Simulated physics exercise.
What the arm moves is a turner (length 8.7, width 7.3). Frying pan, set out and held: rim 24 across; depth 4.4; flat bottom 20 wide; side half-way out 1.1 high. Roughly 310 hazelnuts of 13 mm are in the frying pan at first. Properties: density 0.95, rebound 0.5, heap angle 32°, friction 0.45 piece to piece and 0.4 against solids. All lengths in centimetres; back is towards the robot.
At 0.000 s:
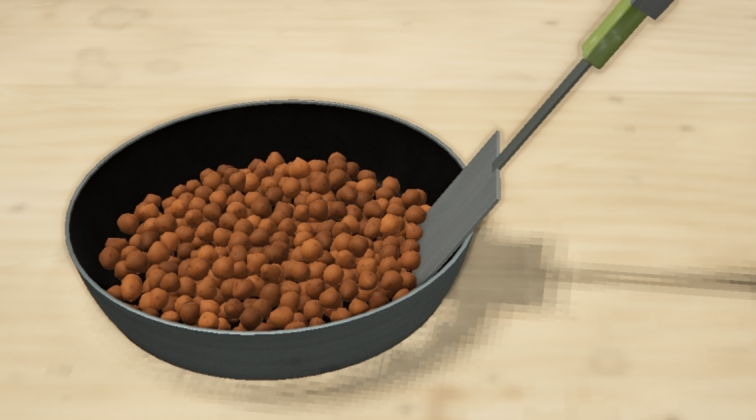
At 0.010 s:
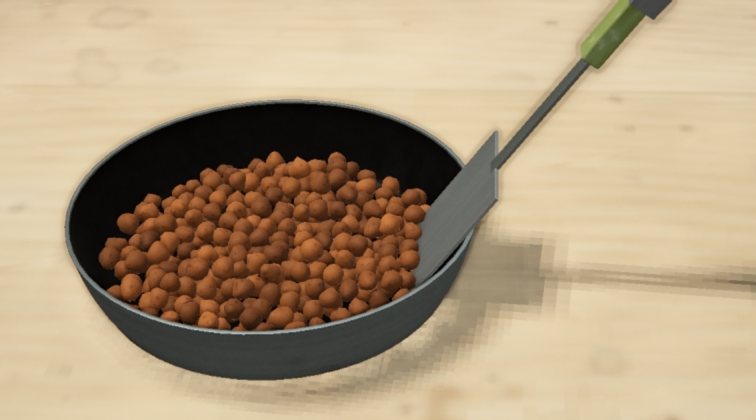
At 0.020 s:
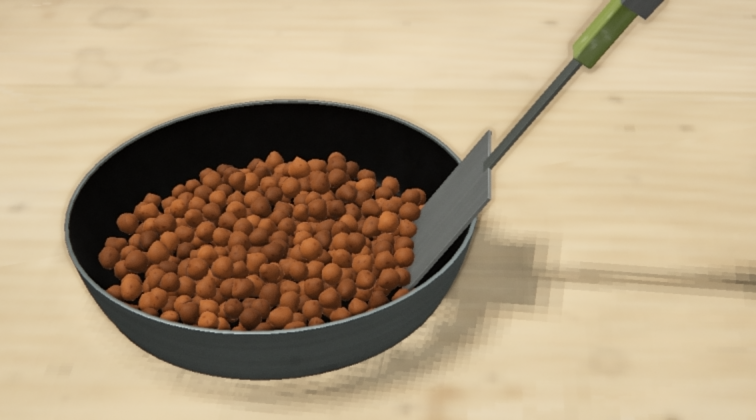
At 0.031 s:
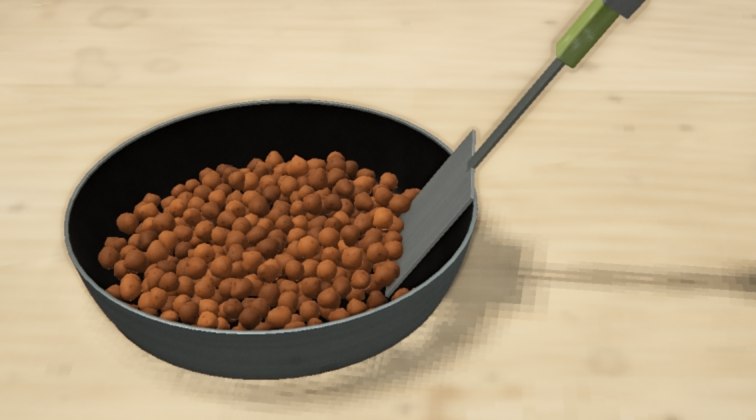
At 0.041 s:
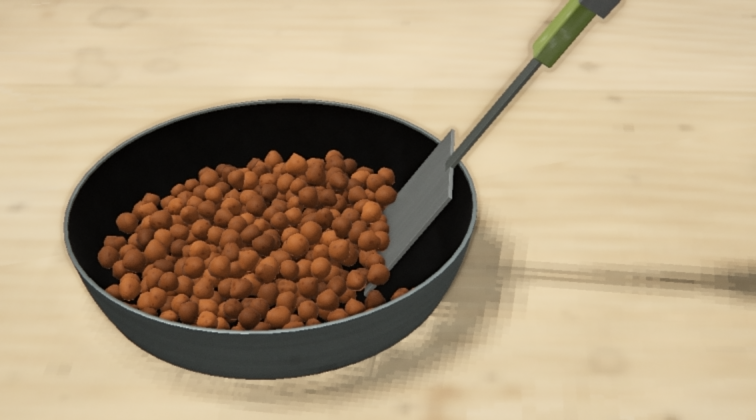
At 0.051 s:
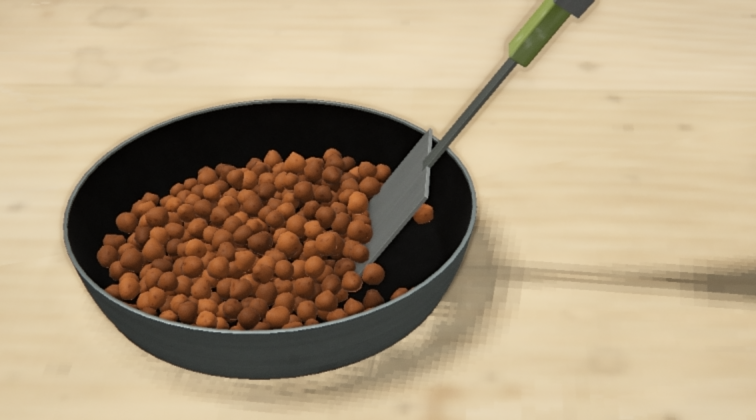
A turner slides left through the pan, pushing the brown hazelnuts away from the right side.
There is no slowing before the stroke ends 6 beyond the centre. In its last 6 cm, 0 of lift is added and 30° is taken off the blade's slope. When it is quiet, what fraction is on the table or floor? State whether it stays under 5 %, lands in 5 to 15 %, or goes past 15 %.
It stays under 5 %.
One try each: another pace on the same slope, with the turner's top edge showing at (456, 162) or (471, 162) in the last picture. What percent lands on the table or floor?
I'd estimate close to 0 and 0 in a hundred.
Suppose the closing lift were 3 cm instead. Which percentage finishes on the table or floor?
Roughly 10 per cent.
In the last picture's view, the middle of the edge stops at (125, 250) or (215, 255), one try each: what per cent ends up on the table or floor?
About 10 and 0 per cent.
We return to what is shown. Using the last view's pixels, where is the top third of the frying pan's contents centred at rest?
The centre sits at about (145, 224).
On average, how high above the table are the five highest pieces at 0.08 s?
Estimated height above table: Approx. 6 cm.
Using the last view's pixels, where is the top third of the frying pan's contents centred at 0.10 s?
I'd put it somewhere near (247, 218).
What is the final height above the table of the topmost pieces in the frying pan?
5.5 cm.
After 0.08 s, sloping 55°, highest piece 6 above the table; 313 in the frying pan.
After 0.10 s, sloping 46°, highest piece 7 above the table; 313 in the frying pan.
After 0.31 s, sloping 25°, highest piece 5 above the table; 304 in the frying pan, 5 on the table or floor, 4 on the blade or in flight.
After 1.36 s, sloping 25°, highest piece 5 above the table; 304 in the frying pan, 9 on the table or floor.
At rest, 304 in the frying pan, 9 on the table or floor. That is 3 % on the table or floor.
